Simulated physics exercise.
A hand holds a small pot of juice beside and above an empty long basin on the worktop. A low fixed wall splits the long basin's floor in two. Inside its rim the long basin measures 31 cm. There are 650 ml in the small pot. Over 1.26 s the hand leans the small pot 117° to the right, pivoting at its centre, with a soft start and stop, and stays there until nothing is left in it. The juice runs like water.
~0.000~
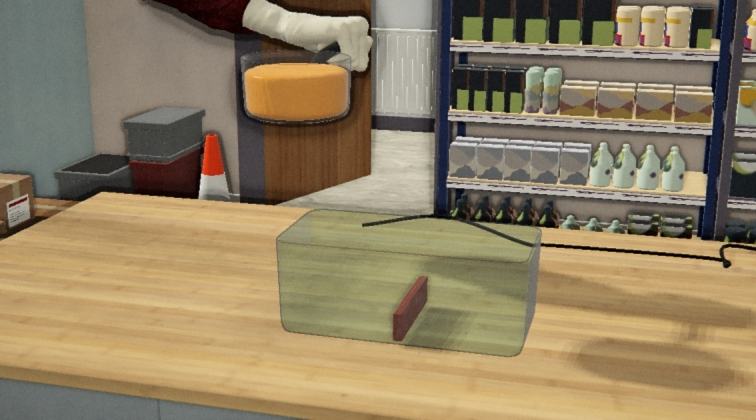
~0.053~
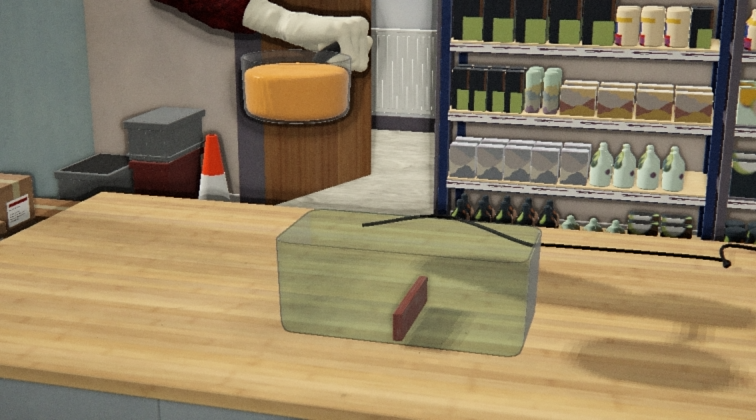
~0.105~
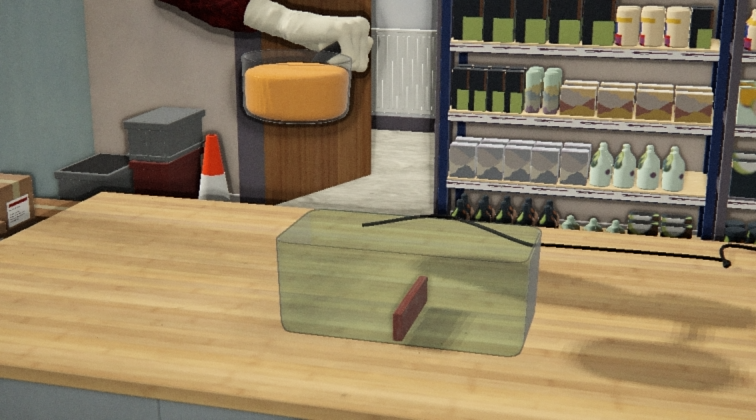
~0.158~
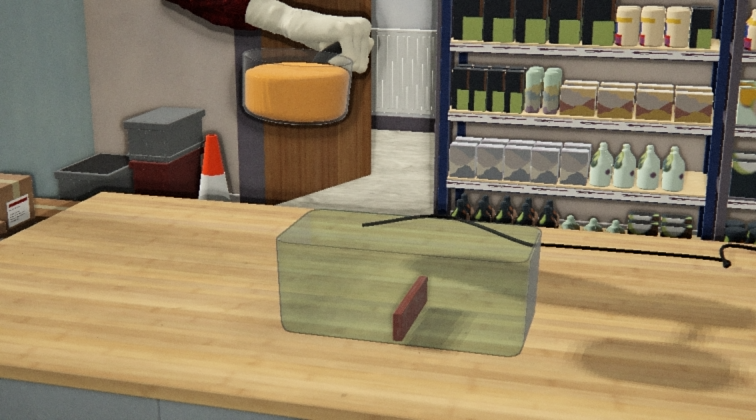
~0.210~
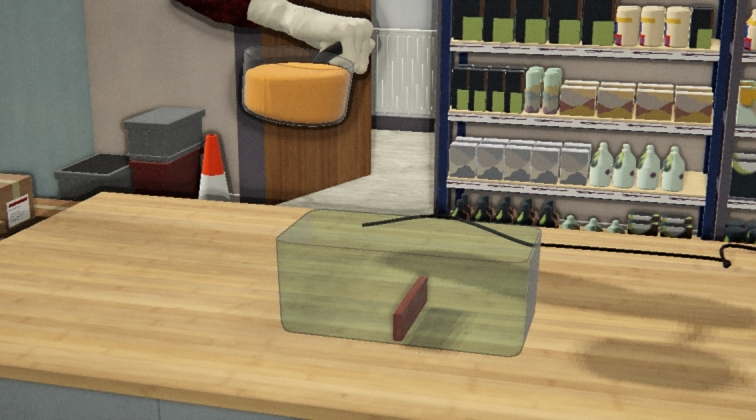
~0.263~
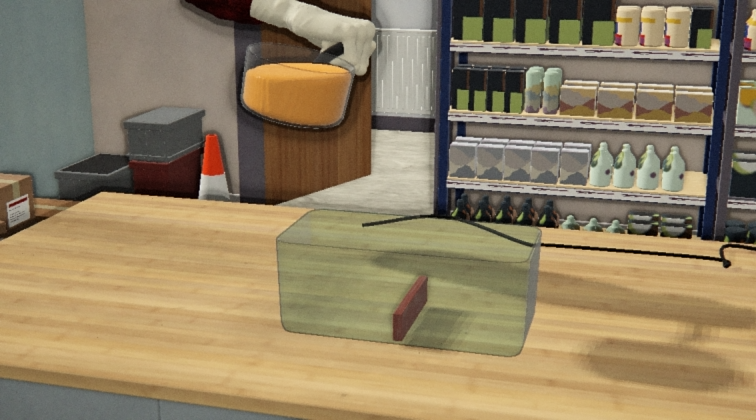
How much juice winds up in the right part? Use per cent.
The far part has some 46 per cent.
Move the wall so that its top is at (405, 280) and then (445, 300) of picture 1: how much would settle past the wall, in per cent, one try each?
In turn about 45 and 10 per cent.
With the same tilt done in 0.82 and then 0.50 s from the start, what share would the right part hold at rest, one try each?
In turn about 35 and 20 per cent.
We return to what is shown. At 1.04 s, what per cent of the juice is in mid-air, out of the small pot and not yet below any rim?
Near 10 in a hundred.
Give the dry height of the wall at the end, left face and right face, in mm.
Left about 20 mm, right about 22 mm.
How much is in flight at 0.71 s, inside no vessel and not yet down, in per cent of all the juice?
About 38 per cent.
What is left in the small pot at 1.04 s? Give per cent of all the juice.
Some 6 per cent.
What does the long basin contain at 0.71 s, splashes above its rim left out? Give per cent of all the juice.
Near 12 in a hundred.
By 0.71 s the tilt is 70° and 51 per cent is still to pour, 7 is left of the wall and 5 right of it.
By 1.04 s the tilt is 108° and 6 per cent is still to pour, 39 is left of the wall and 44 right of it.
By 1.39 s the tilt is 117° and 0 per cent is still to pour, 53 is left of the wall and 46 right of it.
By 1.76 s the tilt is 117° and 0 per cent is still to pour, 53 is left of the wall and 46 right of it.
At rest 53 per cent lies left of the wall, 46 right of it and 1 outside.
